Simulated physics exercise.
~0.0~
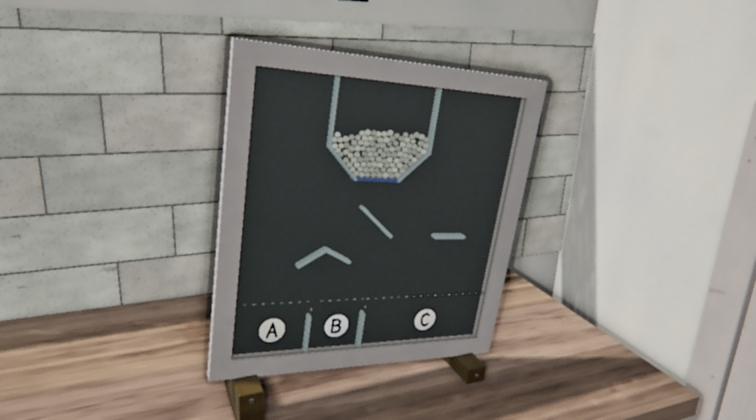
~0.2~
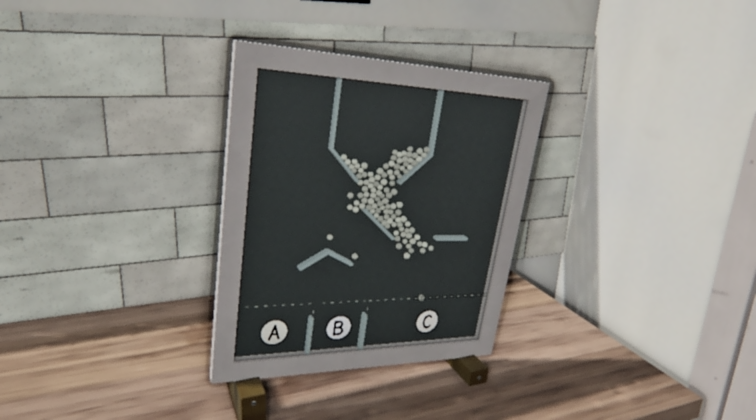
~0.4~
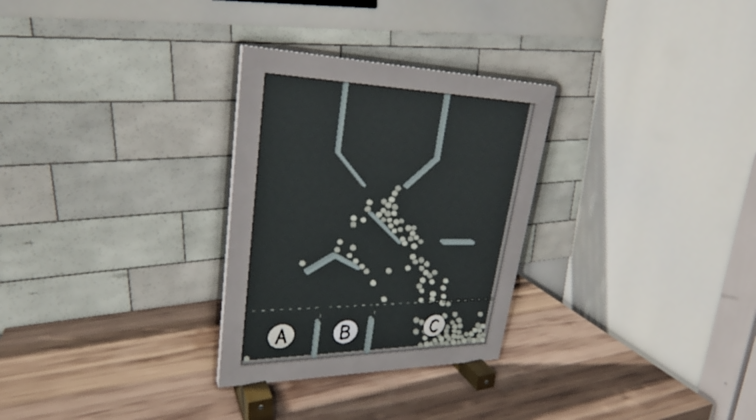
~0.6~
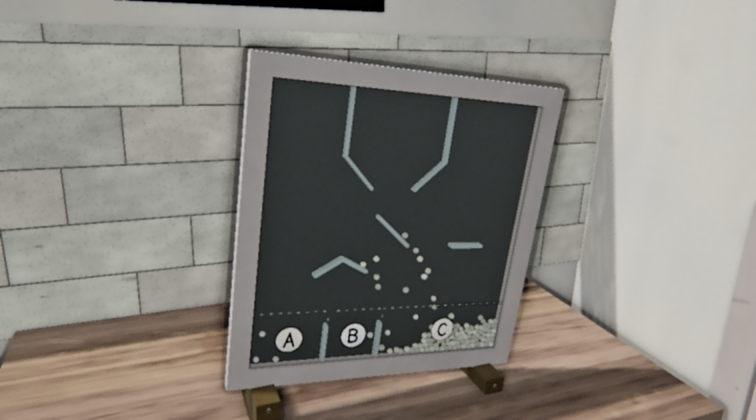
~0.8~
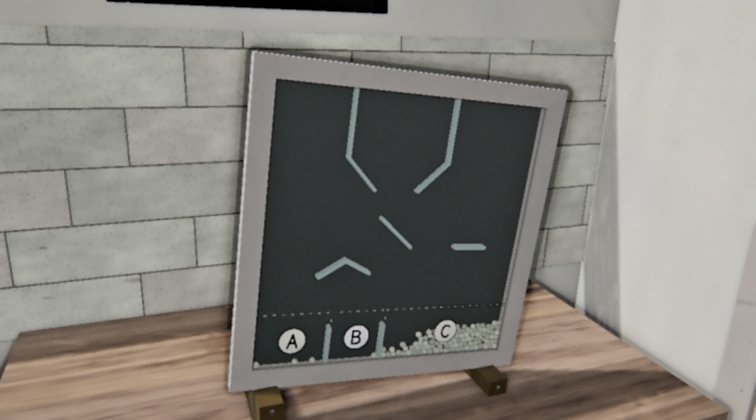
At first, small pale beads sit packed in a funnel inside a dark, framed panel standing on a wooden counter, above slanted bars and three bins lettered A, B and C. The funnel's bottom opens and the beads pour onto the slanted bar beneath it, most sliding down to the right. A few bounce left onto the peaked bar, while the main stream piles up in bin C. As the view drifts slightly left, the funnel empties and the last stragglers drop. Finally, nearly all the beads lie heaped in C, with a few in A and B looking empty.
